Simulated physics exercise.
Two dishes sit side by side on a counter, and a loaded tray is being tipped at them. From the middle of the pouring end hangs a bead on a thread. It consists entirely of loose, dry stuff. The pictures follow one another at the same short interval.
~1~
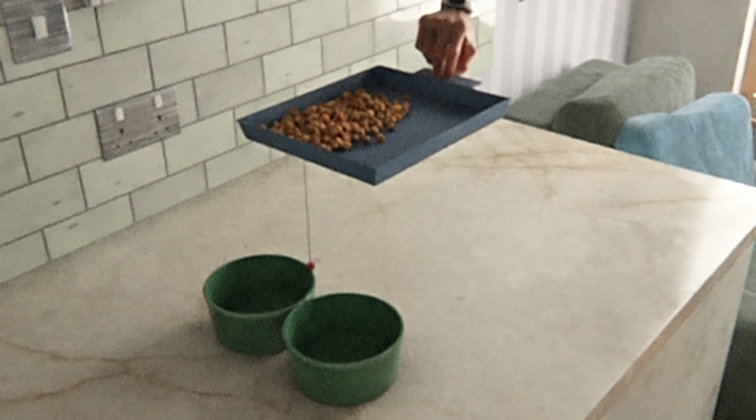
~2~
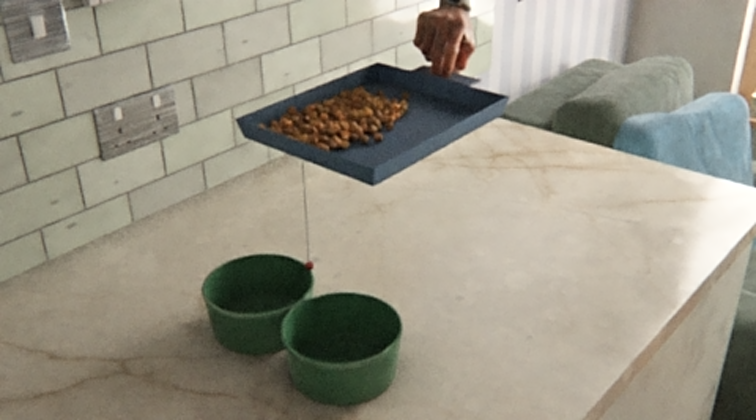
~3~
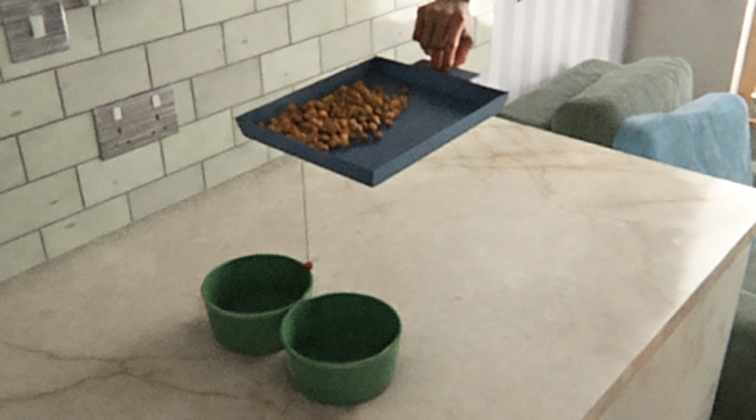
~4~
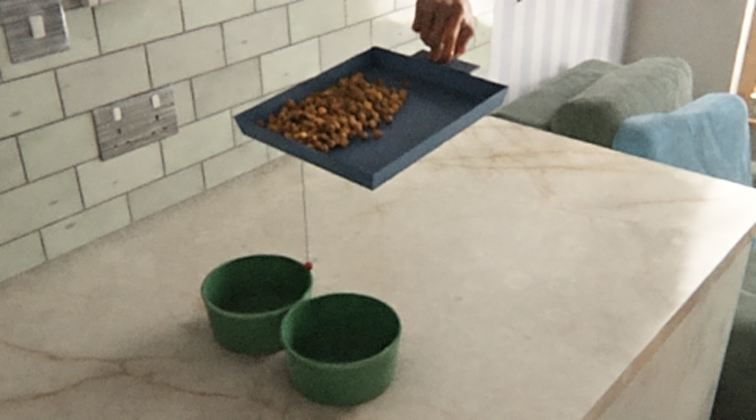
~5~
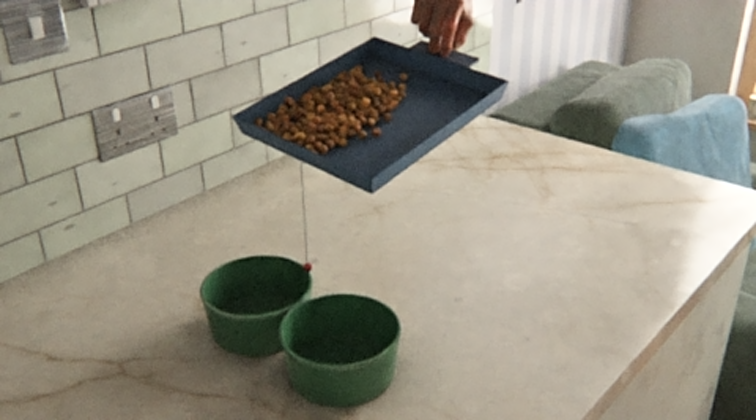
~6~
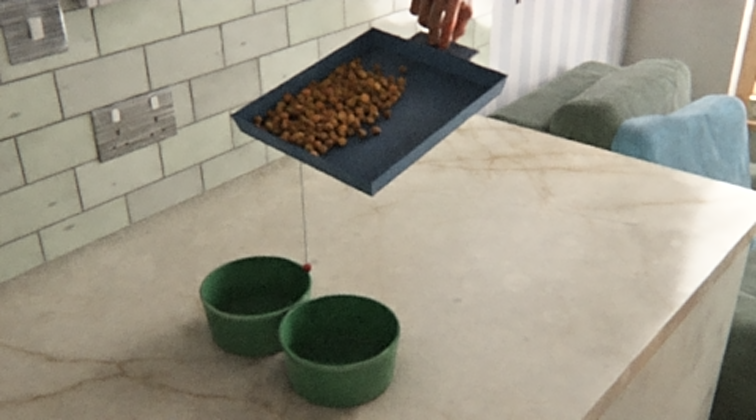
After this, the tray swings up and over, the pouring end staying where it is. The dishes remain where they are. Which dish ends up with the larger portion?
The right-hand dish.
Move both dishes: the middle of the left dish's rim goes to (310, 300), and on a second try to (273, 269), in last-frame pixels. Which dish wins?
The leftmost dish, then the rightmost dish.
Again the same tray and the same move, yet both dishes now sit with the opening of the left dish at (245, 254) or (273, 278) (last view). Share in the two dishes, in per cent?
Roughly 50 per cent, and 80 per cent.
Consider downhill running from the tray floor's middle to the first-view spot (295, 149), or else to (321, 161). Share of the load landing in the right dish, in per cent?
Roughly 0 % in the first case and 30 % in the second.
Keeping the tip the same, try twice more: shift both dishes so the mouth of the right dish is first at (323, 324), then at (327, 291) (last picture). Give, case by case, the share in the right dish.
Some 70 percent in the first case, 40 percent in the second.
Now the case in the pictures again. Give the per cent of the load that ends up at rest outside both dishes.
Some 20 percent of the load.
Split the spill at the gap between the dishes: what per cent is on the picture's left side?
Reading: Around 70 %.
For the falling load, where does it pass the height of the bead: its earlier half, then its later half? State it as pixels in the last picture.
Around (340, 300) at first; around (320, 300) after that.
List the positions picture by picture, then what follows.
Corners of the pouring end at (244, 119) and (374, 165), level; middle of the load at (334, 122), roasted chickpeas; left dish at (220, 325); right dish at (303, 374); bead on its thread at (311, 266), in the first frame.
Corners of the pouring end at (243, 118) and (373, 165), level; middle of the load at (333, 120), in the second frame.
Corners of the pouring end at (242, 117) and (372, 167), tipped barely, lowest at the right corner; middle of the load at (332, 118), in the third frame.
Corners of the pouring end at (241, 116) and (372, 171), tipped a little, lowest at the right corner; middle of the load at (332, 114), in the fourth frame.
Corners of the pouring end at (239, 115) and (371, 175), tipped a little, lowest at the right corner; middle of the load at (330, 111), in the fifth frame.
Corners of the pouring end at (238, 114) and (370, 178), tipped a little, lowest at the right corner; middle of the load at (329, 107); left dish at (216, 327); right dish at (299, 376), in the sixth frame.
Soon after the last picture, tray tipped steeply; nearly all on the tray; a stray few in the right dish.
A little later, tray tipped right over; nearly all on the tray; a stray few in the right dish; a stray few in the air.
Later still, tray tipped past a quarter turn; most in the right dish; a small part in the left dish; about a quarter outside both.
At rest, tray tipped past a quarter turn; most in the right dish; a small part in the left dish; about a quarter outside both.
